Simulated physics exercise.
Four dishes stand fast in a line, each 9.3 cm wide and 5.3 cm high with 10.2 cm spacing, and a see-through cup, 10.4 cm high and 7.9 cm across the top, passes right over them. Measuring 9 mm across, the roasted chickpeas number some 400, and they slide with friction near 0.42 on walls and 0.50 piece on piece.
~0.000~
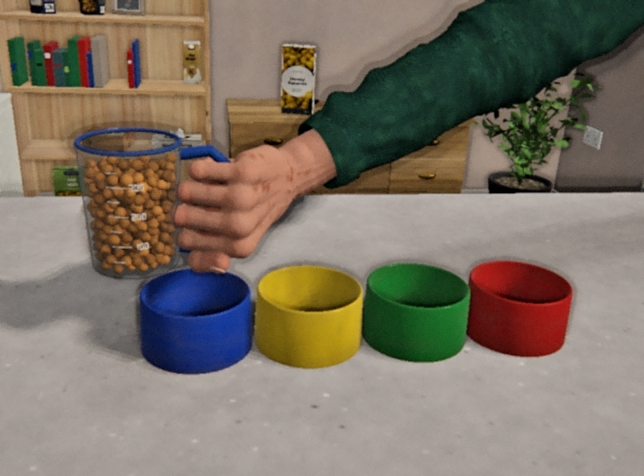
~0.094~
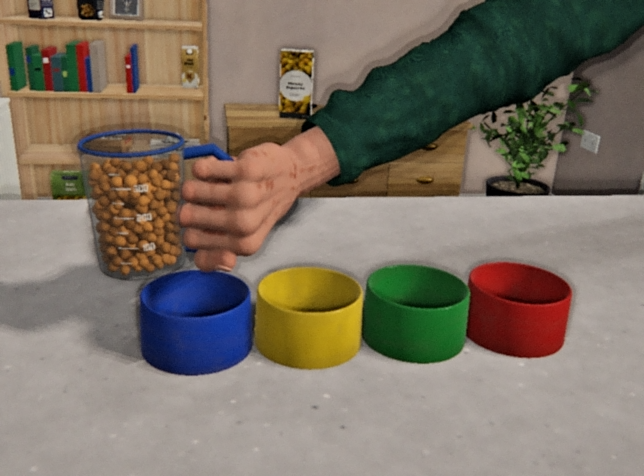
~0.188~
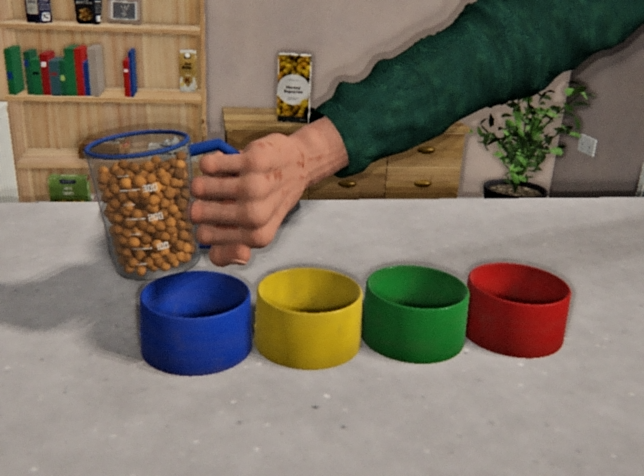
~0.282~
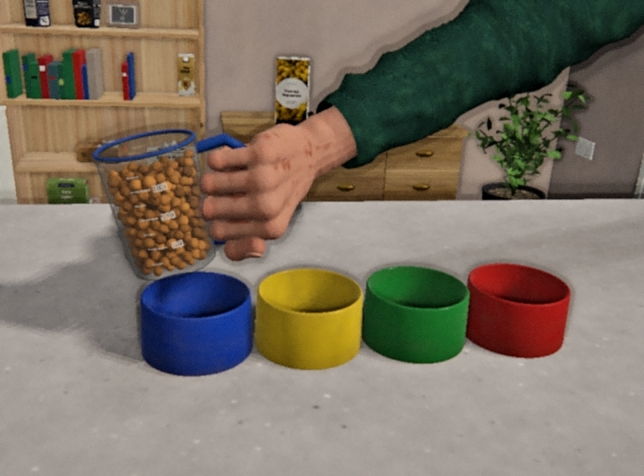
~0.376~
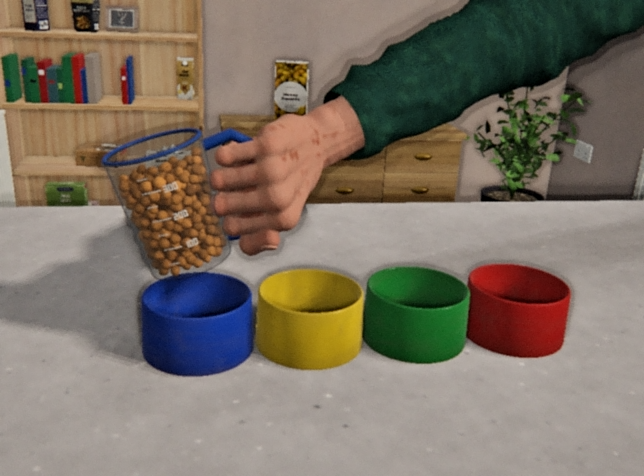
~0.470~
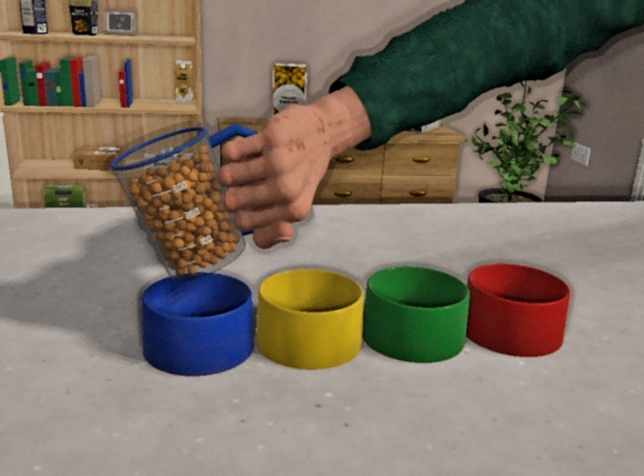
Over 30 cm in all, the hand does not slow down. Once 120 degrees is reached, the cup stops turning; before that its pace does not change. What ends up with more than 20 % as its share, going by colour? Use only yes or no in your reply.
Red: No; blue: No; green: No; yellow: Yes; counter: No.
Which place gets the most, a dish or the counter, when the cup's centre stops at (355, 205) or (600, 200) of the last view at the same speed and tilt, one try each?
Yellow; yellow.
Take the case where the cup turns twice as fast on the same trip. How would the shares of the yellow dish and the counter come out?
Result - yellow dish: 0; counter: 10.
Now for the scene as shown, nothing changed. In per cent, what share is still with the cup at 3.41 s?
0 %.
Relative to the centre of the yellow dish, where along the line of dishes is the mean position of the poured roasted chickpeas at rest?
About 1 cm, toward higher x.
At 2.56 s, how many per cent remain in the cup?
It comes to about 20 percent.
After 1.72 s, tilt 84 degrees; cup holds 100 %.
After 2.56 s, tilt 120 degrees; cup holds 20 %, yellow 75 %.
After 3.41 s, tilt 120 degrees; cup holds 0 %, green 5 %, yellow 80 %.
At rest (3.7 s), red 0 %, blue 0 %, green 5 %, yellow 80 %, counter 10 %.
